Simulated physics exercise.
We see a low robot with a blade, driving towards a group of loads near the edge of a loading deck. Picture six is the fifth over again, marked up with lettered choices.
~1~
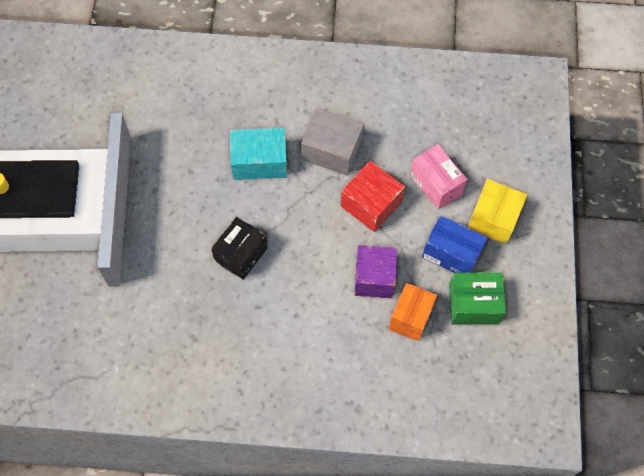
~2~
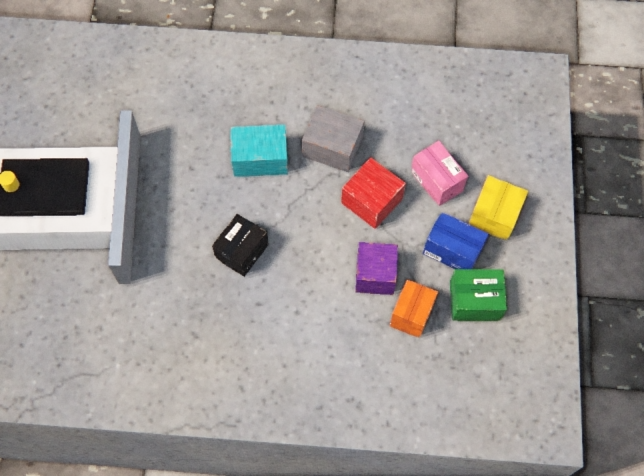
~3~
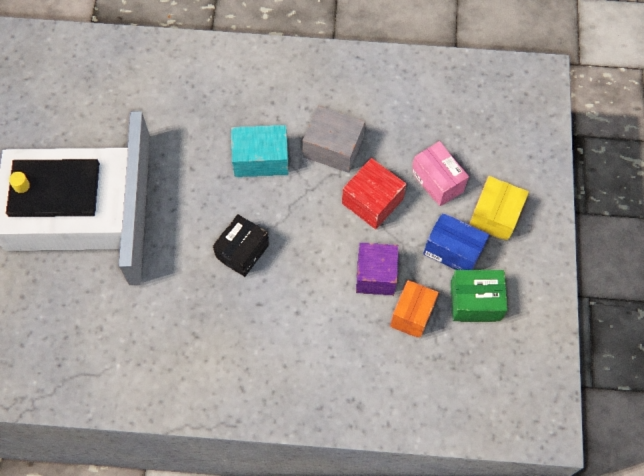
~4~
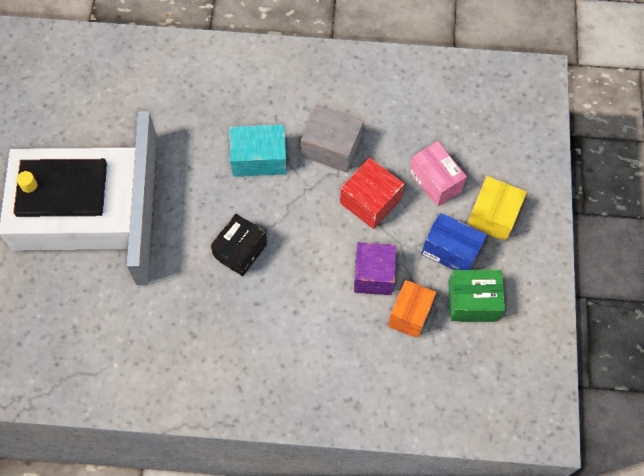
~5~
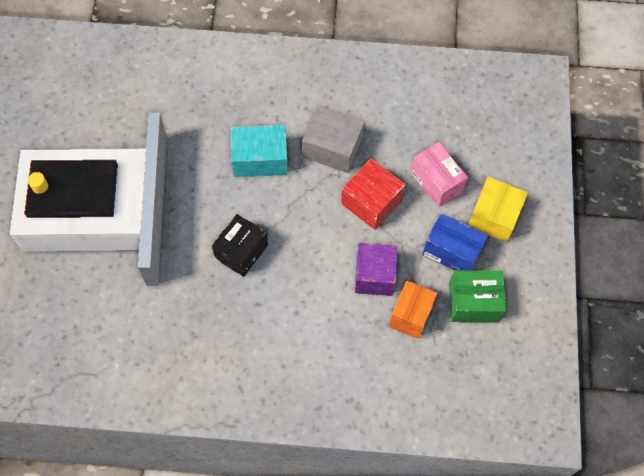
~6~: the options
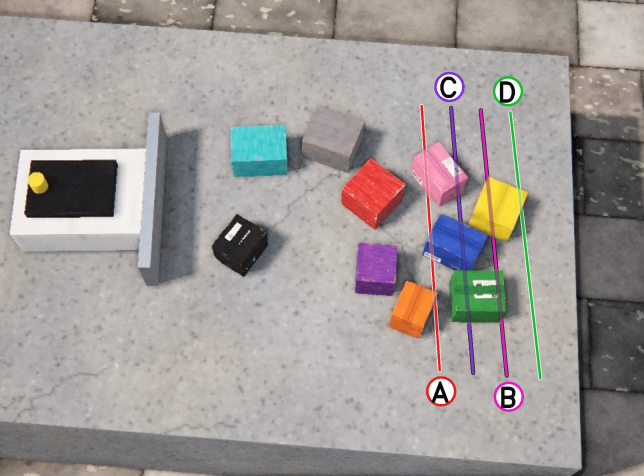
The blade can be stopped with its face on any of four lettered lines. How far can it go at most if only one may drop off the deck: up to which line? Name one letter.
No farther than B.
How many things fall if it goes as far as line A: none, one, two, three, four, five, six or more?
The count is none.
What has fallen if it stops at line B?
The yellow box goes over.
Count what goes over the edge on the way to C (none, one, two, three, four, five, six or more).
By then, none.
On the marked copy, A at (430, 230); B at (493, 234); C at (462, 232); D at (524, 237).
Taking B. A third of the way, robot (202, 197); grey crate (359, 139); turquoise crate (307, 155).
Two thirds of the way, robot (326, 207); yellow box (508, 213); pink parcel (475, 175).
When it is over, robot (425, 214); yellow box over the edge; pink parcel (569, 180); one fallen.
As for the rest, A is within the limit but short; C is within the limit but short; D drops four.
